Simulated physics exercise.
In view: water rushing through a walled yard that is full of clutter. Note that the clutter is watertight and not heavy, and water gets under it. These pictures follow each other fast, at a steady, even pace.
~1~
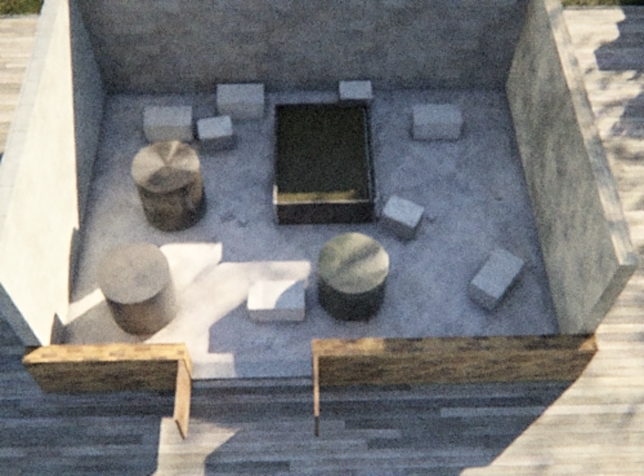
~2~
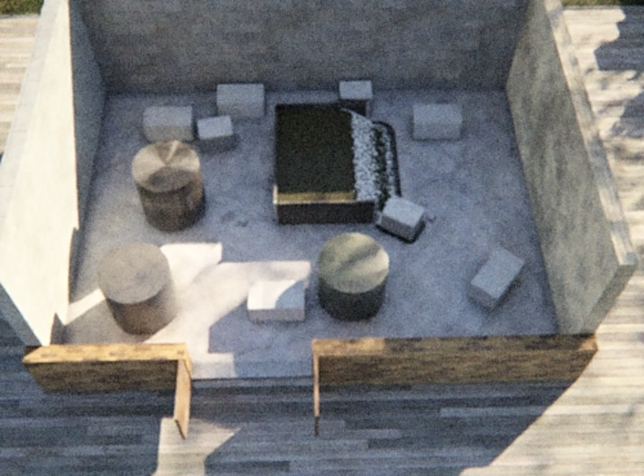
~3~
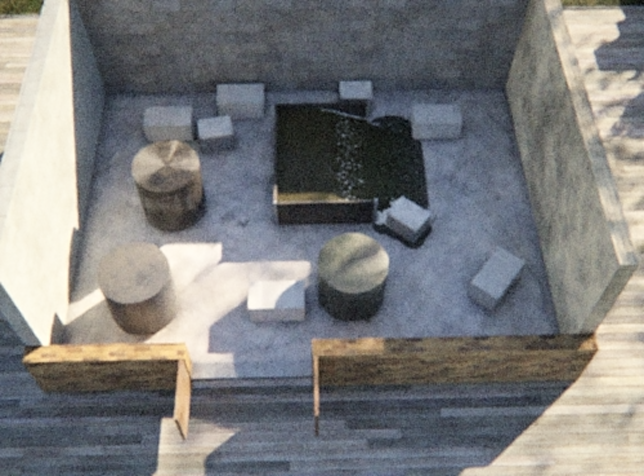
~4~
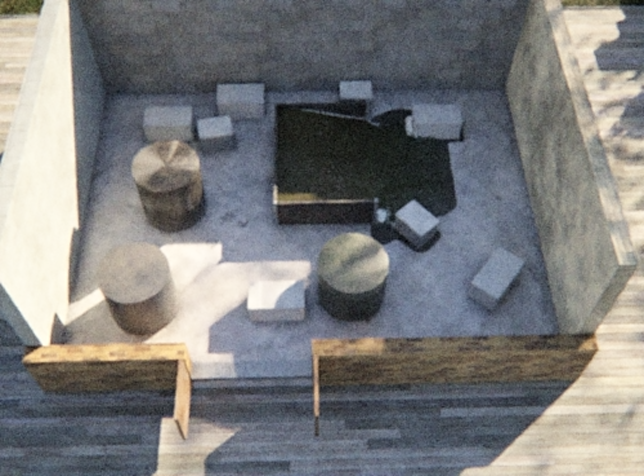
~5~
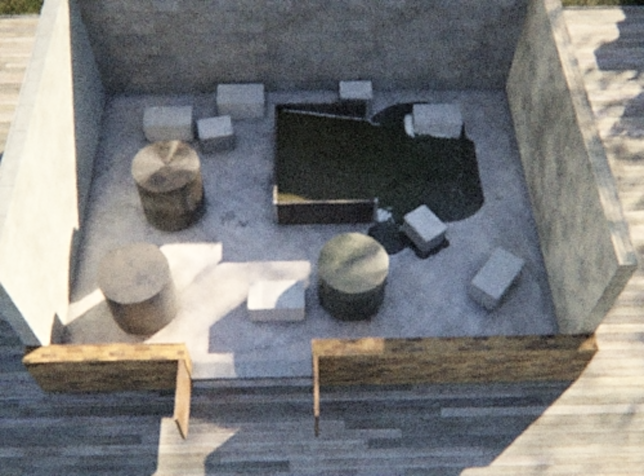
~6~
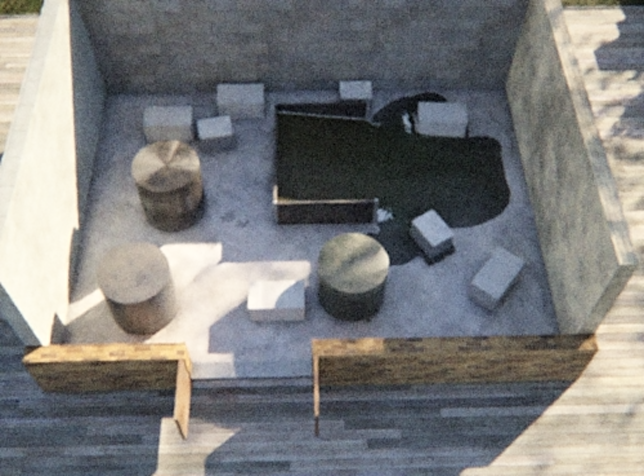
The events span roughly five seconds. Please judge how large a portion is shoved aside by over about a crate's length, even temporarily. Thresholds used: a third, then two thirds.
A third to two thirds of the things get pushed well away.
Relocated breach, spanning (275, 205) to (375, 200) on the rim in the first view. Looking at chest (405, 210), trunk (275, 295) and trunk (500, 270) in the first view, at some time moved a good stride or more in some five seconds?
First stays short of it, second covers that distance, third covers that distance.
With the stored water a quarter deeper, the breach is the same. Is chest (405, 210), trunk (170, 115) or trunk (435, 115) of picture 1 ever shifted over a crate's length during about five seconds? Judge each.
One: Passed the mark. Two: Stayed below the mark. Three: Passed the mark.
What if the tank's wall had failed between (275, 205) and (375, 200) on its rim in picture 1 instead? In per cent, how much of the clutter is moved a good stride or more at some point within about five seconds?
I'd say near 20 %.
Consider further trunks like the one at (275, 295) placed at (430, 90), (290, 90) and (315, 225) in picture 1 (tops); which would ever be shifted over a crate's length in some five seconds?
Shoved clear, stays put, stays put.
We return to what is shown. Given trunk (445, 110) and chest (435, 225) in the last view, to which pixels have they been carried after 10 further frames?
Estimated: (489, 82); (464, 260).
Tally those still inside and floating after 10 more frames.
That makes 1.
A moment on, 1 of 8 are well off their spots; 0 afloat.
Next, 2 of 8 are well off their spots; 1 afloat.
Later, 3 of 8 are well off their spots; 2 afloat.
In the end, 4 of 8 are well off their spots, and 4 have been at some point; 4 afloat.
